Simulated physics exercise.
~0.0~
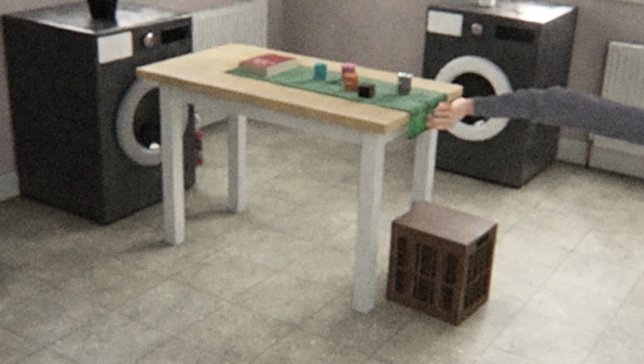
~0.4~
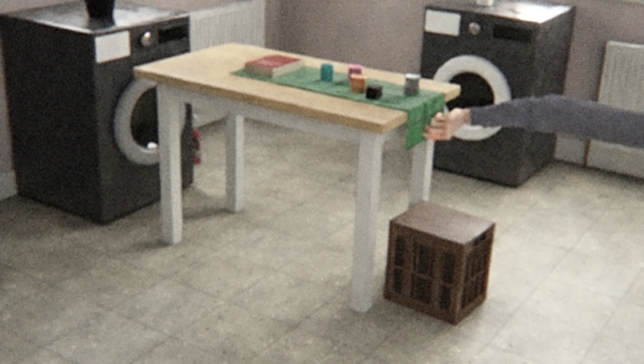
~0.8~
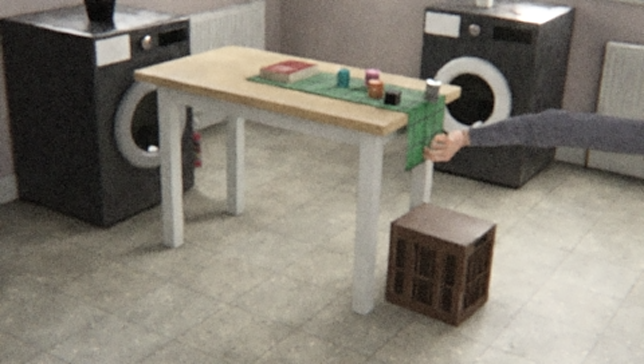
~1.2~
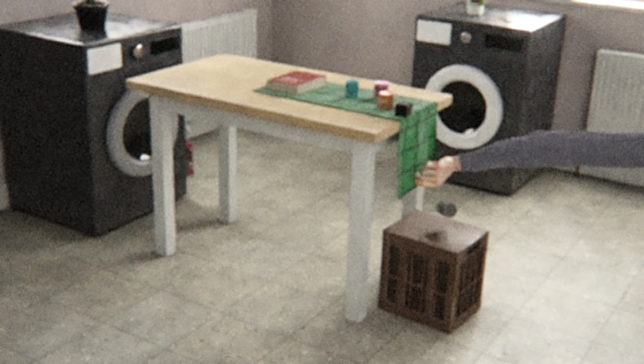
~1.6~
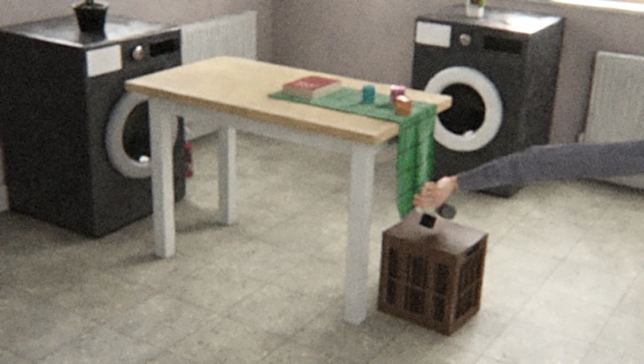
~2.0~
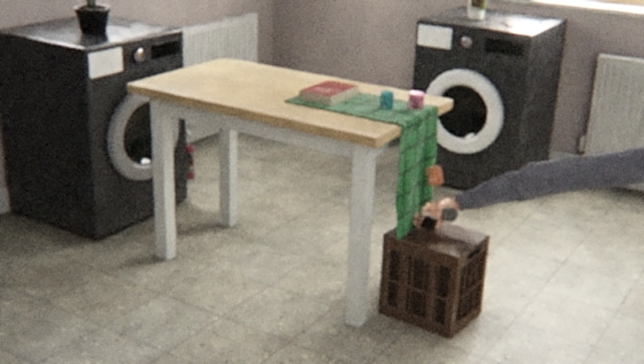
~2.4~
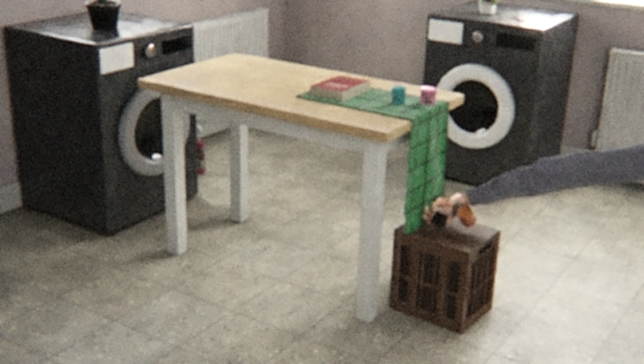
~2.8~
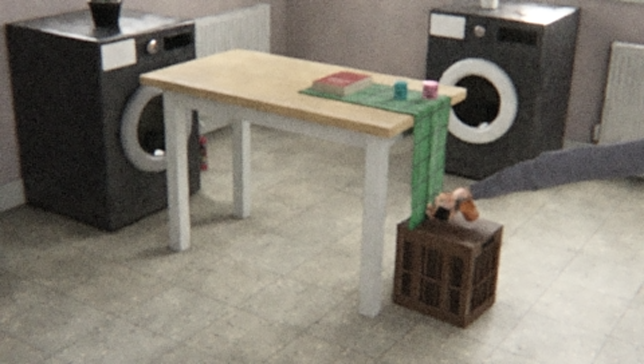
In a room with two dark washing machines, a hand drew a green tea towel down over the table's right end until its hem reached the brown crate, and the grey can, black cube and orange pot dropped in turn, leaving the pink pot still up there.
